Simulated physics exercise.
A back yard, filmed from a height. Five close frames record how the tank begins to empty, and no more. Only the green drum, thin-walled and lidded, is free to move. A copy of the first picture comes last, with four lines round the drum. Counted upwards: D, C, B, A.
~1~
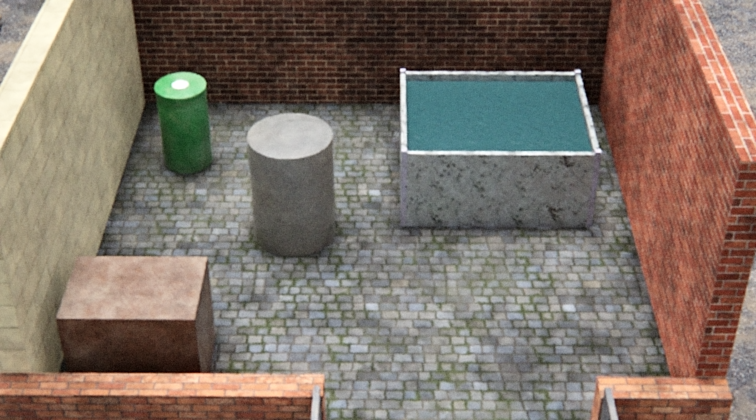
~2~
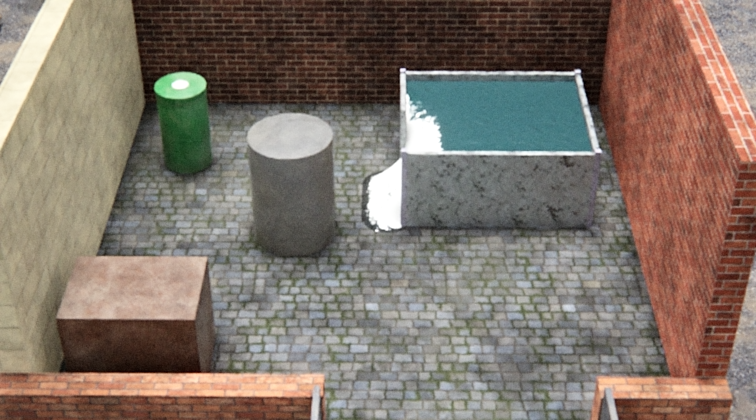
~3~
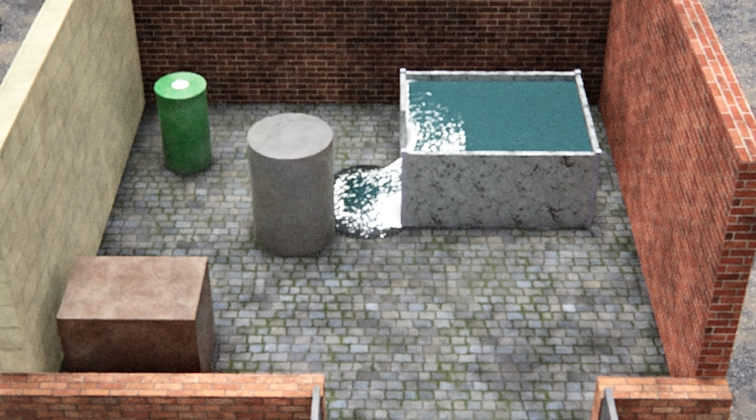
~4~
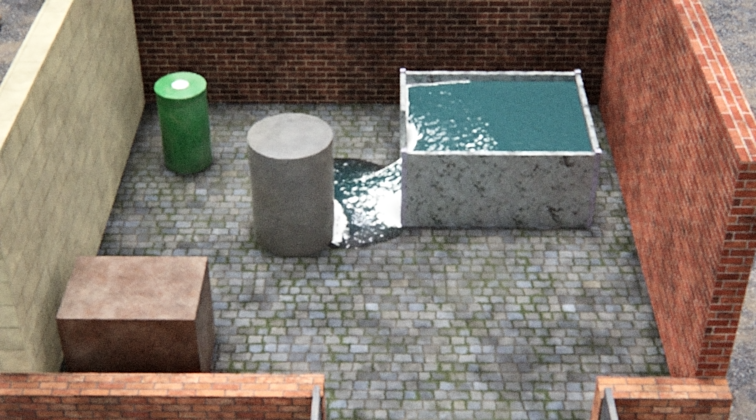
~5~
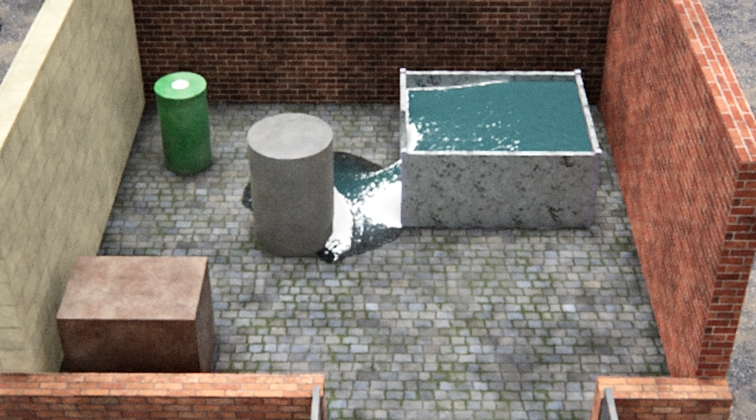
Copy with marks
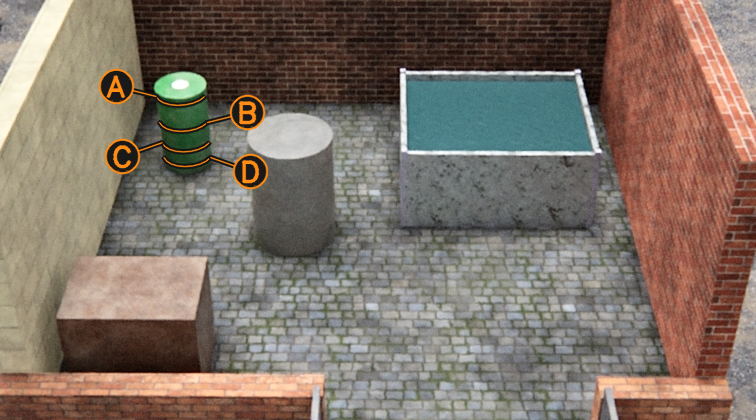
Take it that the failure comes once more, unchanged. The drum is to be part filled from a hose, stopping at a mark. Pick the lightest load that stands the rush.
That is mark B.
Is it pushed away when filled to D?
Yes, it does.
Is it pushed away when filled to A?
No, that is safe.
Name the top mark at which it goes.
That would be C.
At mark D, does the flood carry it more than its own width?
Yes.
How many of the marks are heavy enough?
Two of the four.
On the marked copy, A at (177, 105); B at (180, 131); C at (183, 151); D at (184, 166); from the bottom up D, C, B, A.
With A, it does not move.
With B, it does not move.
With C, it is pushed about its own width away.
With D, it is pushed about twice its own width away.
